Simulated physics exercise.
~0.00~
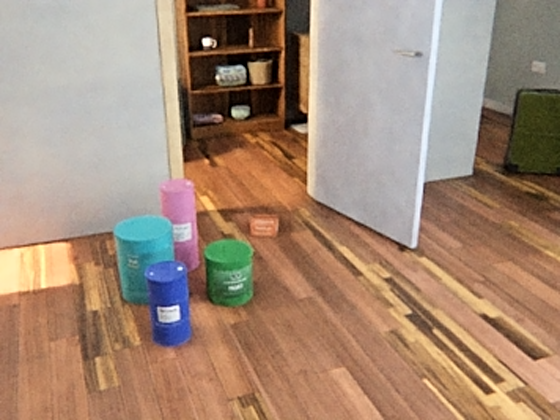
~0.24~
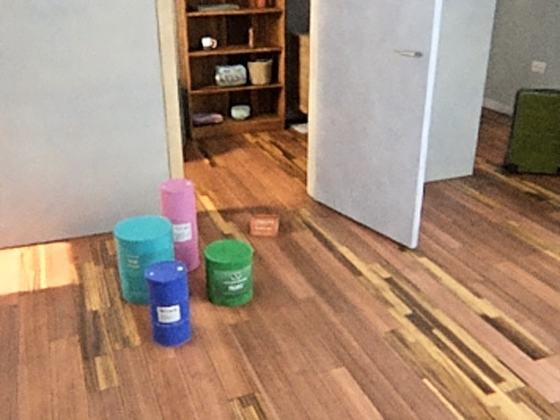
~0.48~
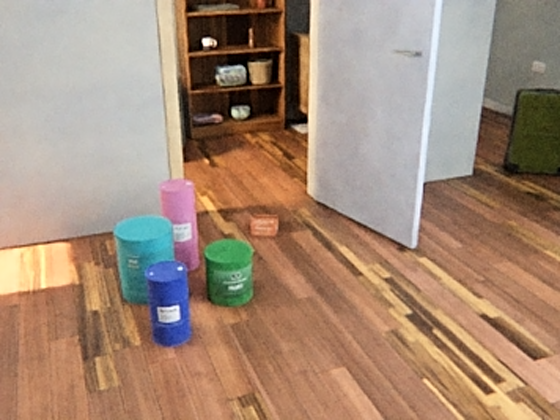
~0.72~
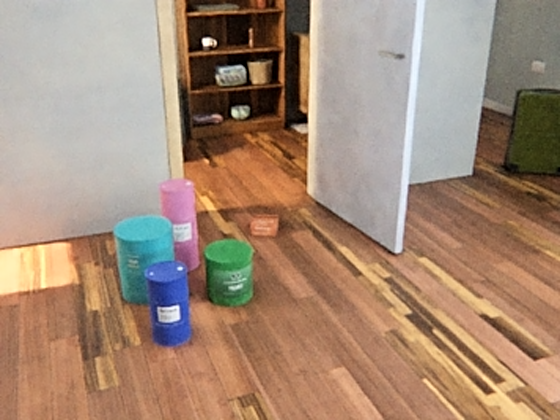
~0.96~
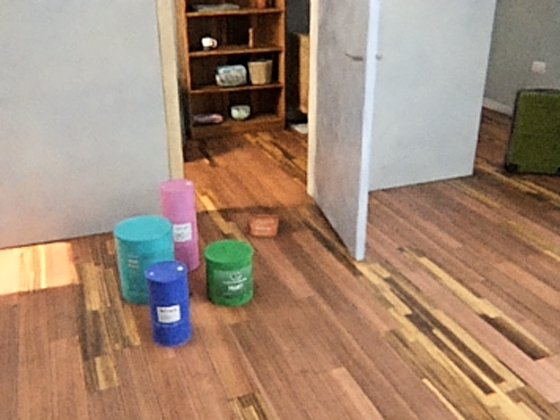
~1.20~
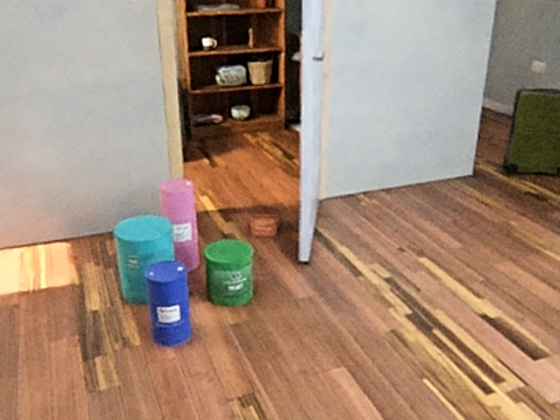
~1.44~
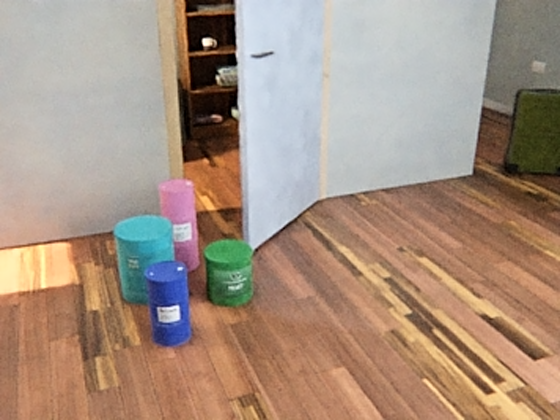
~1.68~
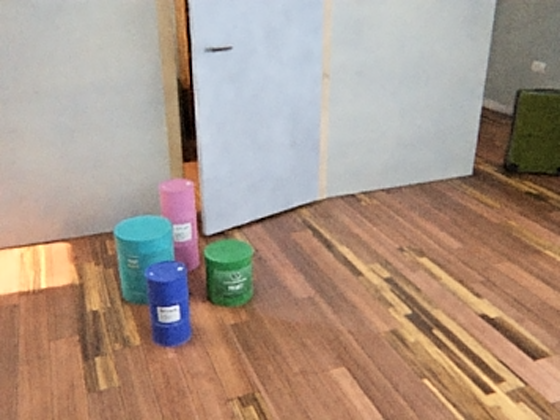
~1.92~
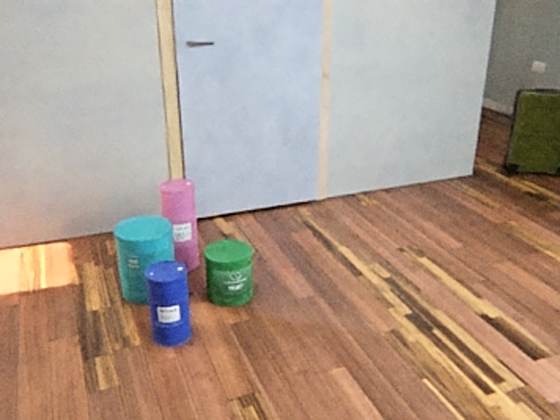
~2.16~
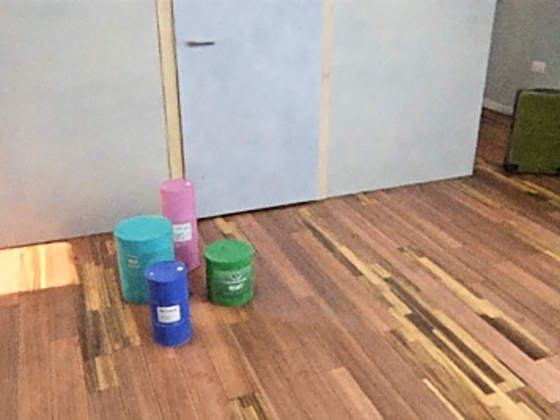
A pale door swinging fully shut, hiding a small orange box and bookshelf behind it, while four colourful containers stand still outside.
